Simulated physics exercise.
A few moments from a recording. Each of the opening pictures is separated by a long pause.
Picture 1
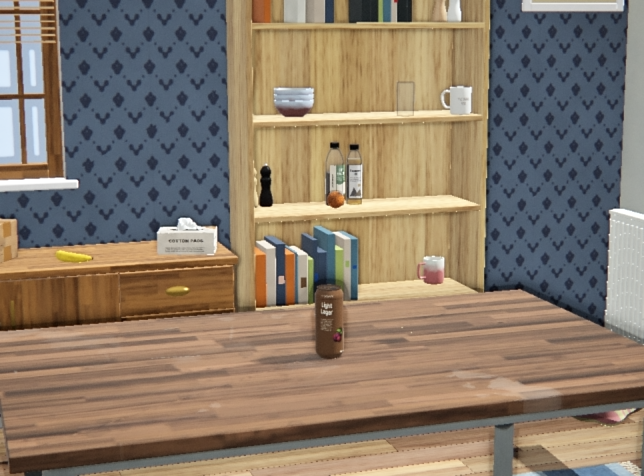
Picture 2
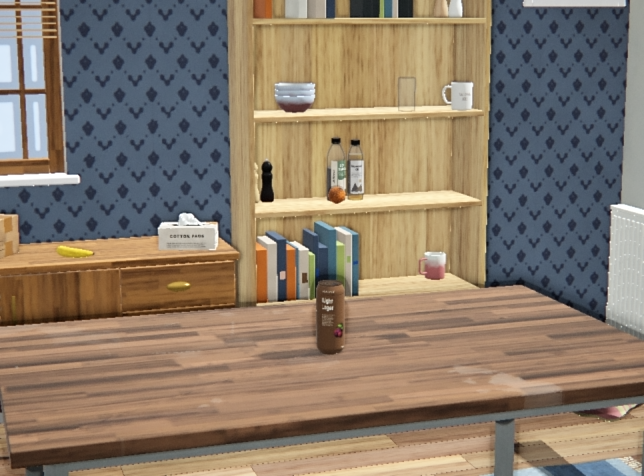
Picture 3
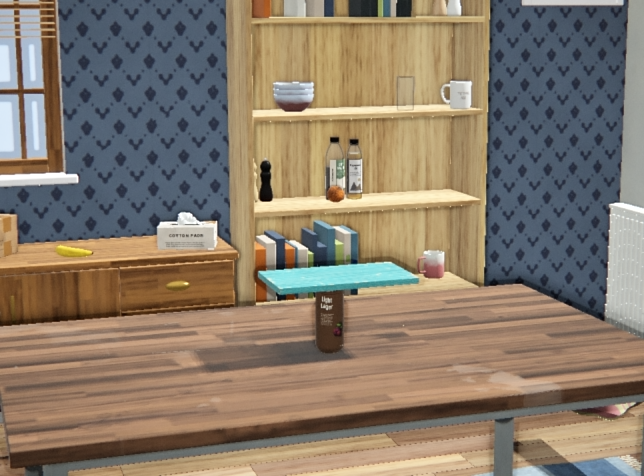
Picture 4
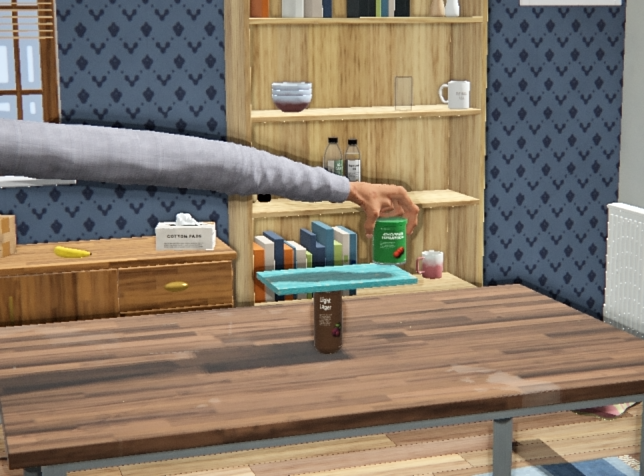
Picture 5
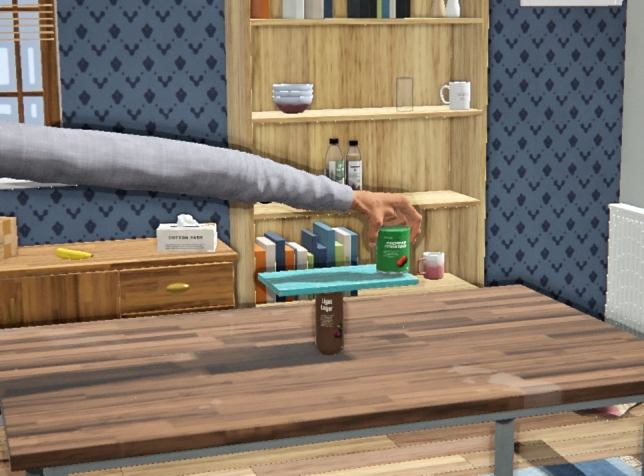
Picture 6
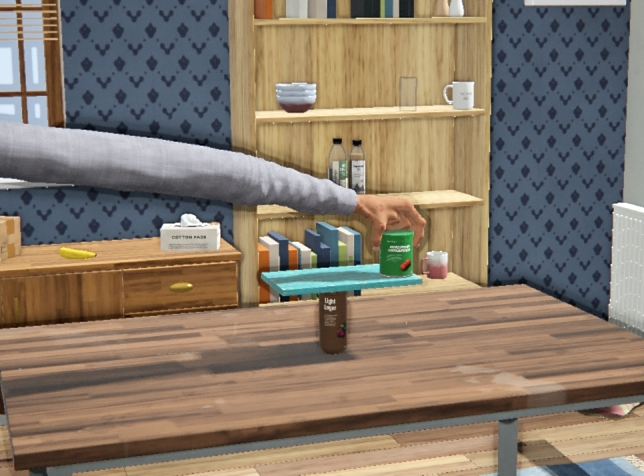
On a wooden table, a turquoise board appears atop a brown can, then a hand lowers a green tin onto its right end.
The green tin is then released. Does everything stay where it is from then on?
No - the stack will not stay as built.
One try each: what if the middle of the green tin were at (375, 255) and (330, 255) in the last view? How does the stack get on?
Try one: The stack collapses; try two: The stack remains standing.
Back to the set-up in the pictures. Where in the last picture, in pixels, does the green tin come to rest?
Somewhere around (449, 333) in the last picture.
Then, 0.30 s past the last view, green tin now fallen; turquoise board rocked 38° from its first pose.
Then, 0.50 s past the last view, turquoise board rocked 74° from its first pose.
Then, 0.80 s past the last view, turquoise board now fallen; brown can rocked 36° from its first pose.
Then, 1.00 s past the last view, brown can now fallen.
Finally, fallen, green tin, brown can and turquoise board. Final places as the last picture's camera would see them, green tin near (449, 333). The stack comes apart.
